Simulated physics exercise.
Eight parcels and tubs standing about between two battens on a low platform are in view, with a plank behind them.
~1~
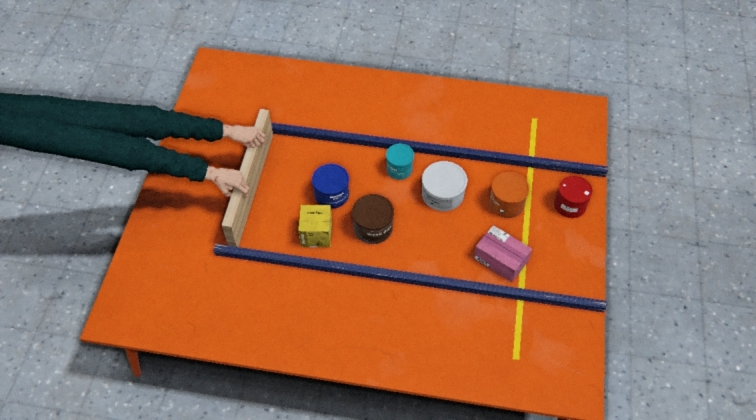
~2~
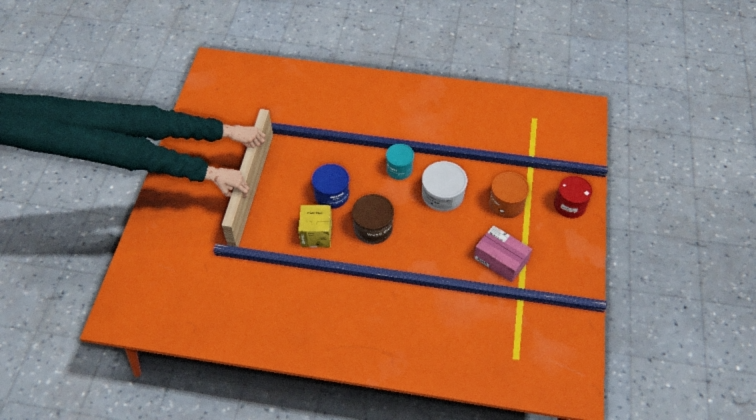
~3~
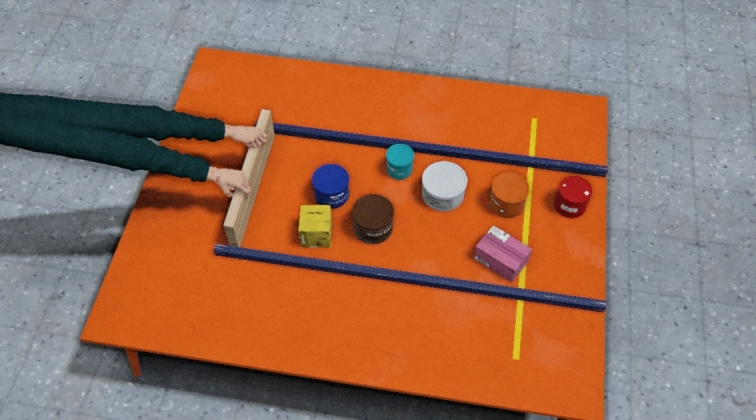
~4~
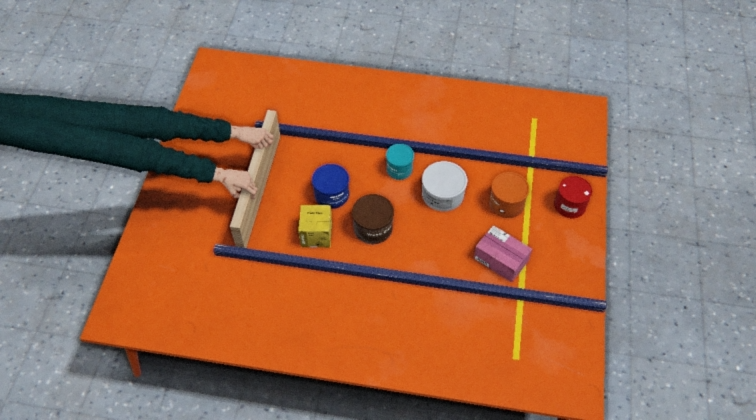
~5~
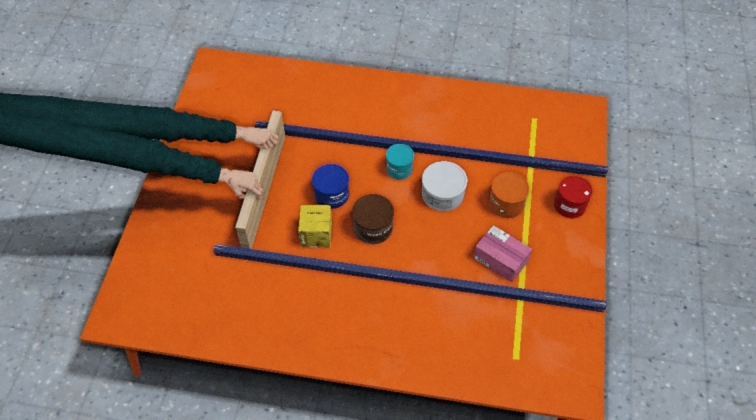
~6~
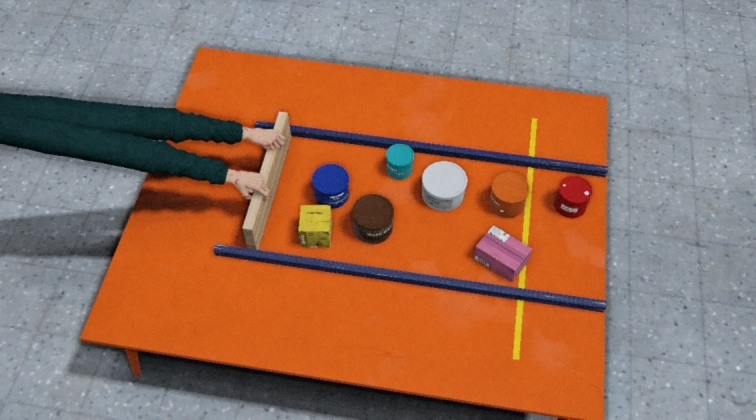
On an orange platform over a grey tiled floor, seen from above at an angle by a still camera, two dark battens run left to right. Between them stand blue, turquoise, brown, white and orange tubs, a yellow box and a pink parcel, with a red tub beyond yellow tape at right. Two green-sleeved arms slide a plank slightly rightward from the left, while the objects stay still.
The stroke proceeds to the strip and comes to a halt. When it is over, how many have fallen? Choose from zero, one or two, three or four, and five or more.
When it is over, one or two have fallen.
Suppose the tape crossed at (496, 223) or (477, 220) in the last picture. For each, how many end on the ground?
On the ground you'd count 0 the first time and 0 the second.
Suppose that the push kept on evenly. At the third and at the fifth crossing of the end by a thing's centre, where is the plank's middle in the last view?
At (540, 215) for the third, at (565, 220) for the fifth.
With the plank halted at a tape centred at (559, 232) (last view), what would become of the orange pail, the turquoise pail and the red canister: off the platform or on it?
What happens is that the orange pail winds up off it, the turquoise pail rests in place and the red canister winds up off it.
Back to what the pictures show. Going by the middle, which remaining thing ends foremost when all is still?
That would be the pink parcel.
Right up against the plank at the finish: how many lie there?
It ends up touching 3.
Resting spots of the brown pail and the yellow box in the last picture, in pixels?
In the last picture they sit at about (571, 246) and about (540, 268).
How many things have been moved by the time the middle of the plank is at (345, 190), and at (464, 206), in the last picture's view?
First 3, after that 8.
Early on, none off yet; red canister at rest near (573, 197); orange pail at rest near (509, 196); pink parcel at rest near (502, 254).
Finally, the number that fall off is one or two; lost, red canister.
